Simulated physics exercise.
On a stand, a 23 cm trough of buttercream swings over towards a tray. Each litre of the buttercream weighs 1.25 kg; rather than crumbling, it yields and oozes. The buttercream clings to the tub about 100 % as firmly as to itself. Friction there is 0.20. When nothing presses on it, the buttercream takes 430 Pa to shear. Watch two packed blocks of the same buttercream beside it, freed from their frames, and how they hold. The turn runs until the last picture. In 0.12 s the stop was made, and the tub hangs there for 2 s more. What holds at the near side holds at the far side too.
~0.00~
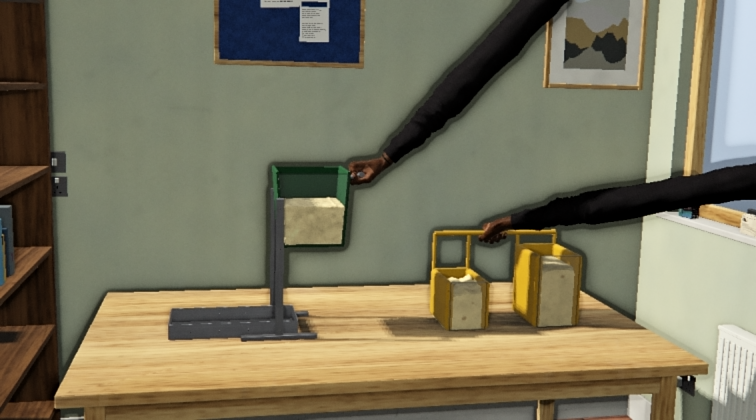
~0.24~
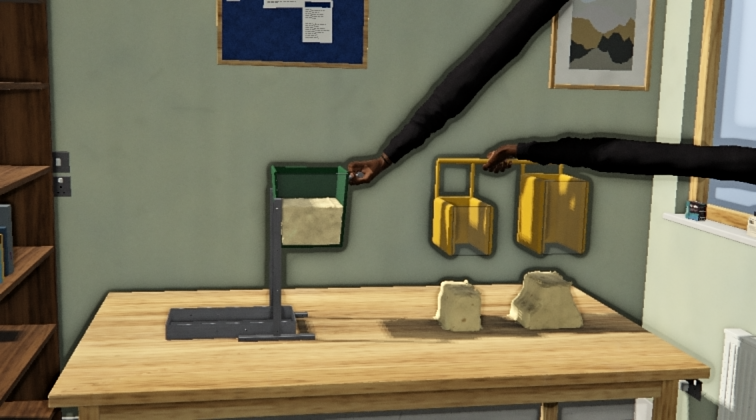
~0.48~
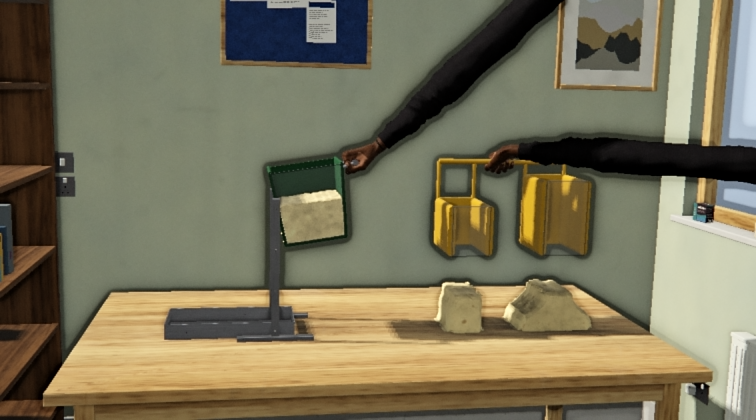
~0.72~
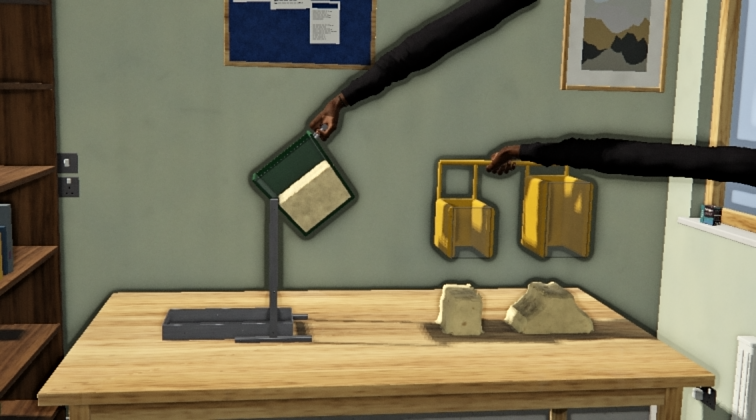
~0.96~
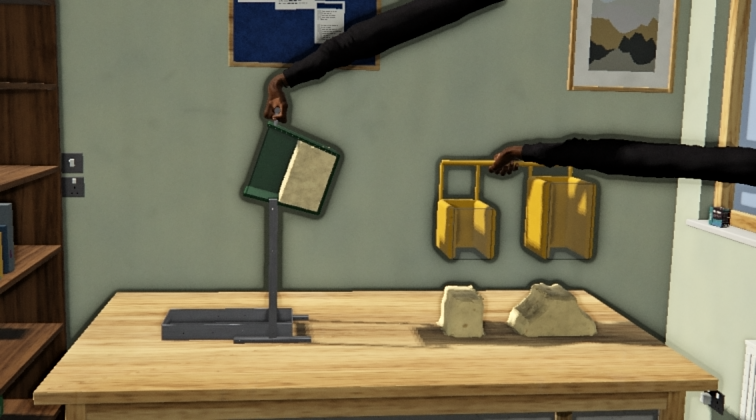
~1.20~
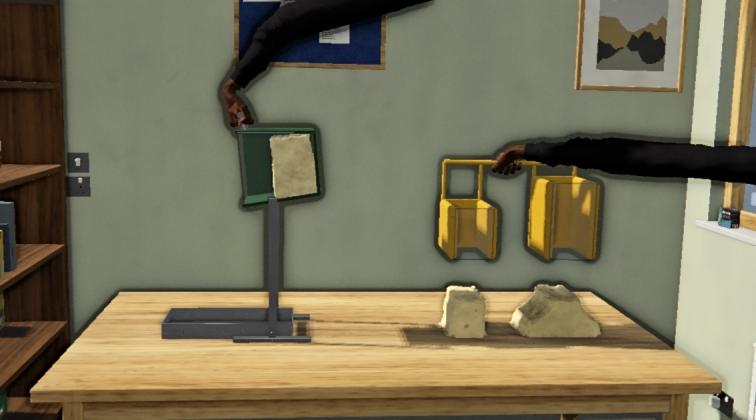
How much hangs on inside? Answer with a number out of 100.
Around 75 %.
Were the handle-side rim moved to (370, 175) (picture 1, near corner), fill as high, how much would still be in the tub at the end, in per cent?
That would leave about 45 % in the tub.
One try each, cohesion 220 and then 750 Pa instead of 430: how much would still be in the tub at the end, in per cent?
You'd see 45 percent the first time and 100 percent the second.
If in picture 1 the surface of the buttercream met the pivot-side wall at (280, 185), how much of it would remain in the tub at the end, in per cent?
Then about 45 %.
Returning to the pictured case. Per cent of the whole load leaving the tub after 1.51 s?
Around 20 % of the whole load.
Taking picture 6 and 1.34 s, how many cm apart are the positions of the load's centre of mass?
It has gone close to 4 cm.
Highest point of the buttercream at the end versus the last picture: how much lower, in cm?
About 10 cm.
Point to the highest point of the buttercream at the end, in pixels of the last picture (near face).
Around (302, 169).
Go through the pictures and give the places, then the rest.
Handle-side rim at (348, 173), tilt 0 degrees; highest point of the buttercream at (326, 206); test blocks 13 cm, 21 cm high (left to right), in the first picture.
Handle-side rim at (346, 173), tilt 0 degrees; highest point of the buttercream at (324, 206); test blocks 13 cm, 16 cm high (left to right), in the second picture.
Handle-side rim at (340, 163), tilt 9 degrees; highest point of the buttercream at (338, 198); test blocks 13 cm, 13 cm high (left to right), in the third picture.
Handle-side rim at (310, 136), tilt 39 degrees; highest point of the buttercream at (327, 167); test blocks 13 cm, 13 cm high (left to right), in the fourth picture.
Handle-side rim at (268, 127), tilt 71 degrees; highest point of the buttercream at (300, 143); test blocks 13 cm, 13 cm high (left to right), in the fifth picture.
Handle-side rim at (237, 134), tilt 95 degrees; highest point of the buttercream at (305, 136); test blocks 13 cm, 13 cm high (left to right), in the sixth picture.
By 1.34 s, the tub is at 95 degrees and holds 100 %.
By 1.51 s, the tub is at 95 degrees and holds 94 %.
By 1.68 s, the tub is at 95 degrees and holds 80 %.
By 1.85 s, the tub is at 95 degrees and holds 75 %.
By 3.20 s, at the end, the tub is at 95 degrees and holds 75 %.
